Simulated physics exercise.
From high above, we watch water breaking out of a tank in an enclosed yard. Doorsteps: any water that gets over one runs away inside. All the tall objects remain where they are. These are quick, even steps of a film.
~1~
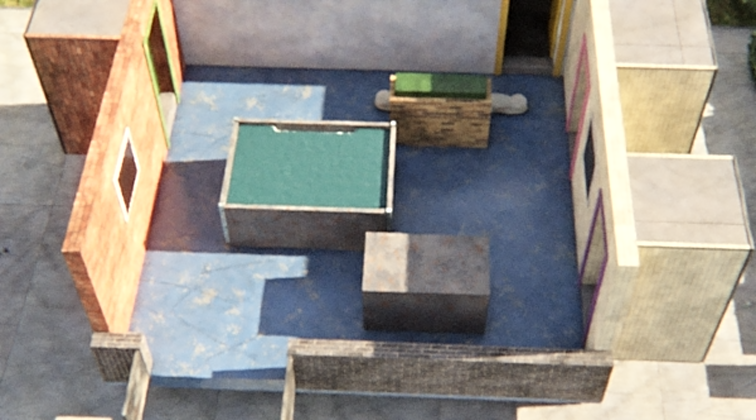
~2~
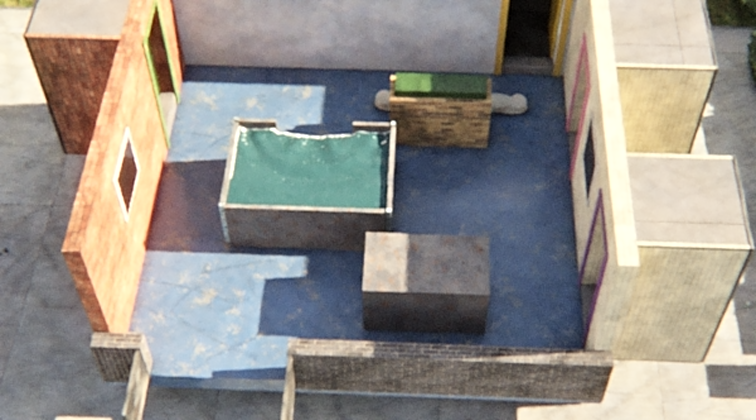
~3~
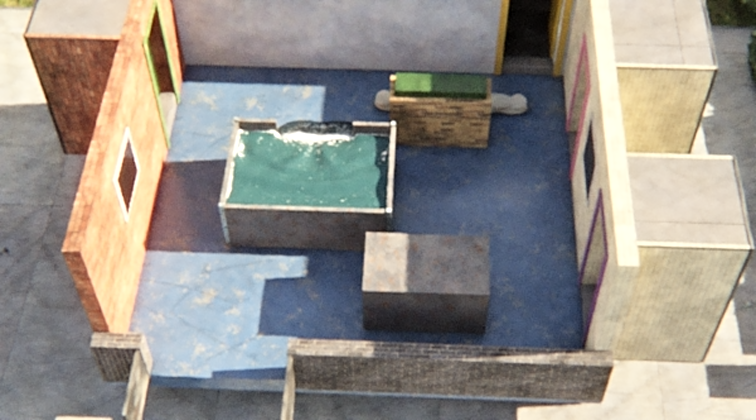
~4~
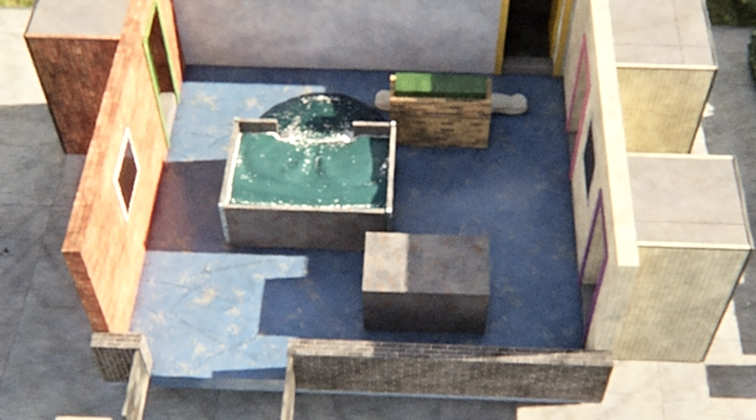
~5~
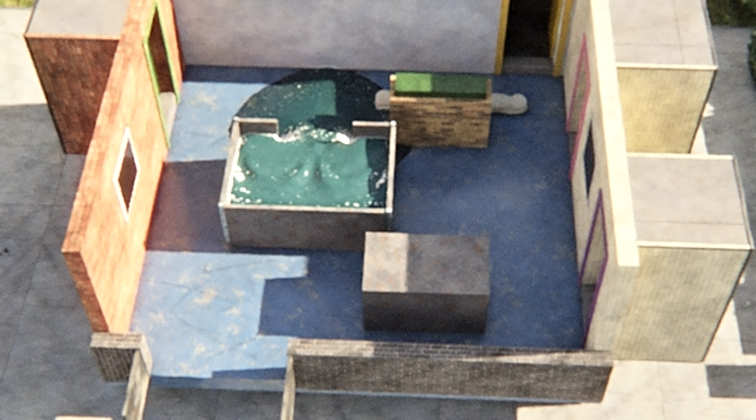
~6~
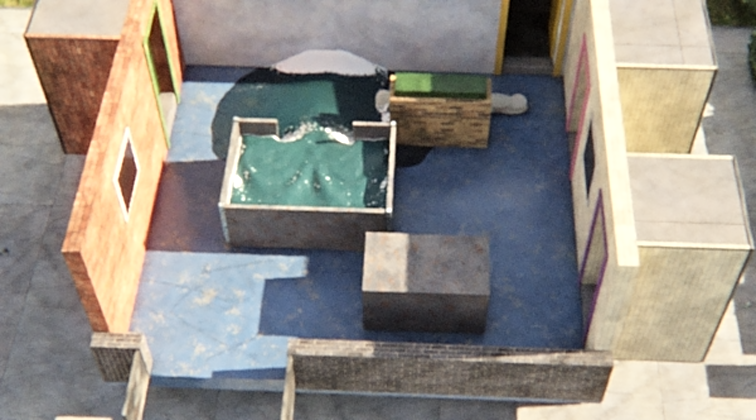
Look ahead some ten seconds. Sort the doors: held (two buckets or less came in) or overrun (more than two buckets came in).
Sorted: Yellow door overrun, green door held, pink door overrun, purple door held.
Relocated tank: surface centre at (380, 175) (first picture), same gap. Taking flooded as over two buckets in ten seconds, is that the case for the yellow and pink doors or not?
First yellow comes in lower, then pink tops the limit.
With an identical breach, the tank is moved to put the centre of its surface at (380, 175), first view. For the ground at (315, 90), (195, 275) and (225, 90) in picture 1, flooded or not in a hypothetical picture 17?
First spot swamped, second bare, third swamped.
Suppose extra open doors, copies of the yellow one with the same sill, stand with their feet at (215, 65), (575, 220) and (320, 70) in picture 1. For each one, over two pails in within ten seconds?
First crosses the line, second stays short of it, third crosses the line.
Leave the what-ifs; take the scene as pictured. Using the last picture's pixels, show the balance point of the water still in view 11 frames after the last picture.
Somewhere near (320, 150).
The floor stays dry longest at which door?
My answer: The one in purple.
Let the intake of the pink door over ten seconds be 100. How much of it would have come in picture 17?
Estimate: Roughly 0 %.
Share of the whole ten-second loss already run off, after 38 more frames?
I'd say about 50 per cent.
A moment on, water covers 25 % of the floor; the yellow door not reached, the green door wet at the sill, nothing in, the pink door not reached, the purple door not reached.
Next, water covers 30 % of the floor; the yellow door wet at the sill, nothing in, the green door wet at the sill, nothing in, the pink door wet at the sill, nothing in, the purple door not reached.
Then, water covers 55 % of the floor; the yellow door over two buckets in, the green door wet at the sill, nothing in, the pink door under two buckets in, the purple door not reached.
Later, water covers 85 % of the floor; the yellow door over two buckets in, the green door wet at the sill, nothing in, the pink door over two buckets in, the purple door wet at the sill, nothing in.
In the end, water covers 95 % of the floor; the yellow door over two buckets in, the green door wet at the sill, nothing in, the pink door over two buckets in, the purple door wet at the sill, nothing in.
